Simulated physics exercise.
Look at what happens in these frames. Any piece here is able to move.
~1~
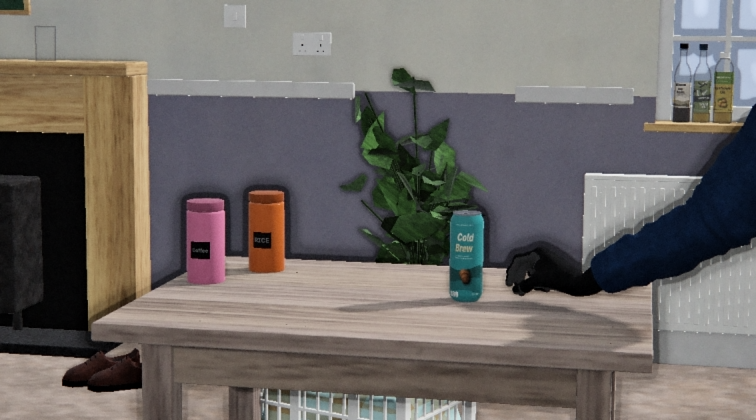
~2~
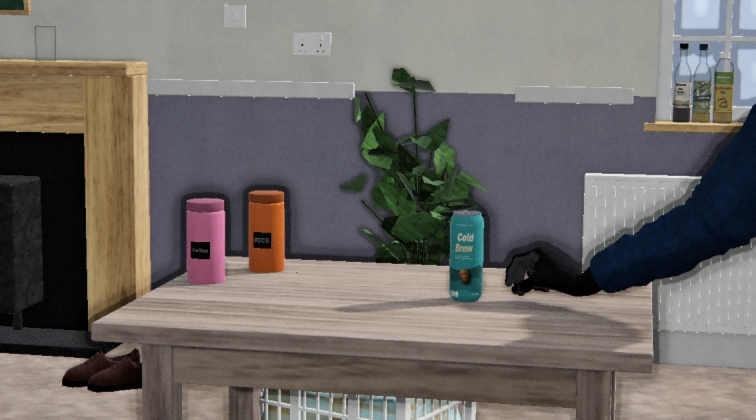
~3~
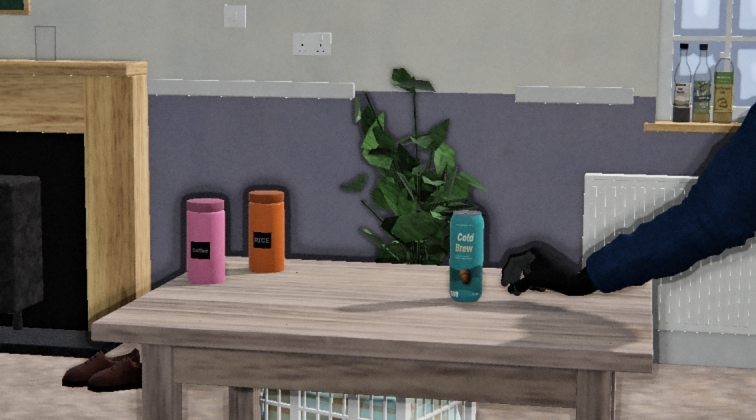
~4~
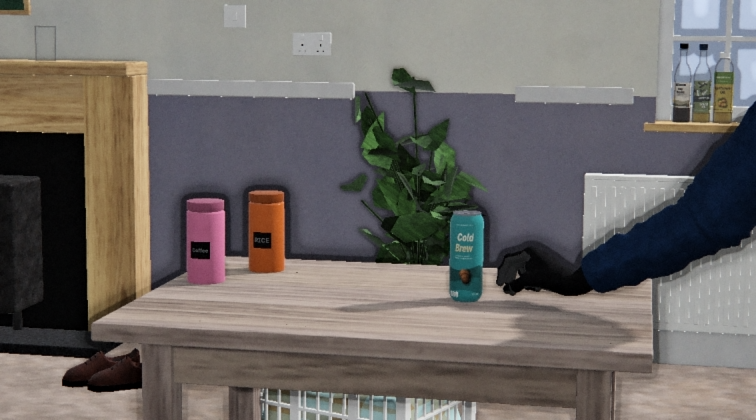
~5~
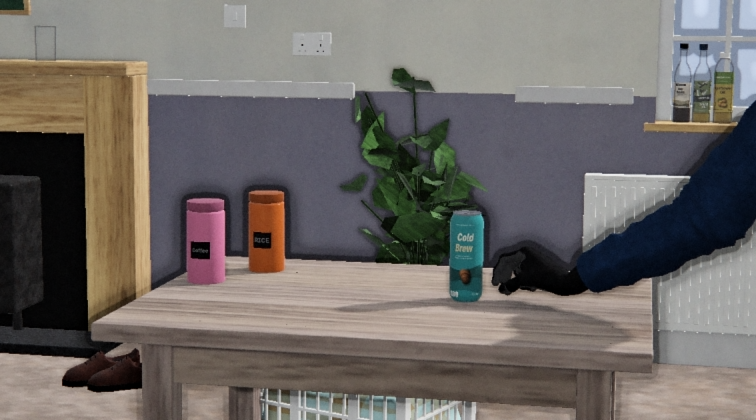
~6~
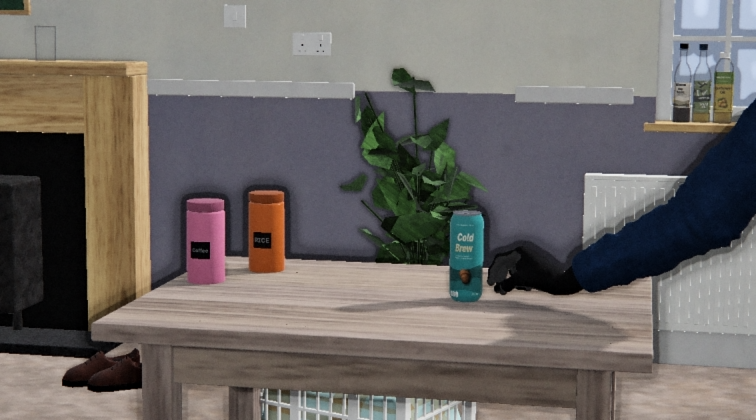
Black-gloved hand in a blue sleeve inching left across a wooden table towards a still turquoise can, beside pink and orange canisters.
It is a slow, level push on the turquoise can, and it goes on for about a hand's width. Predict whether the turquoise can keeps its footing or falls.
Most likely it stays the right way up.
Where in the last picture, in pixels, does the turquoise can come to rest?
It ends up near (399, 253).
Then, 0.70 s after the last picture, turquoise can slid about its own width near (442, 256).
Then, 1.30 s after the last picture, turquoise can slid about its own width near (415, 254).
At rest, moved from the start, turquoise can. Seen from the same camera at the end, turquoise can near (399, 254).
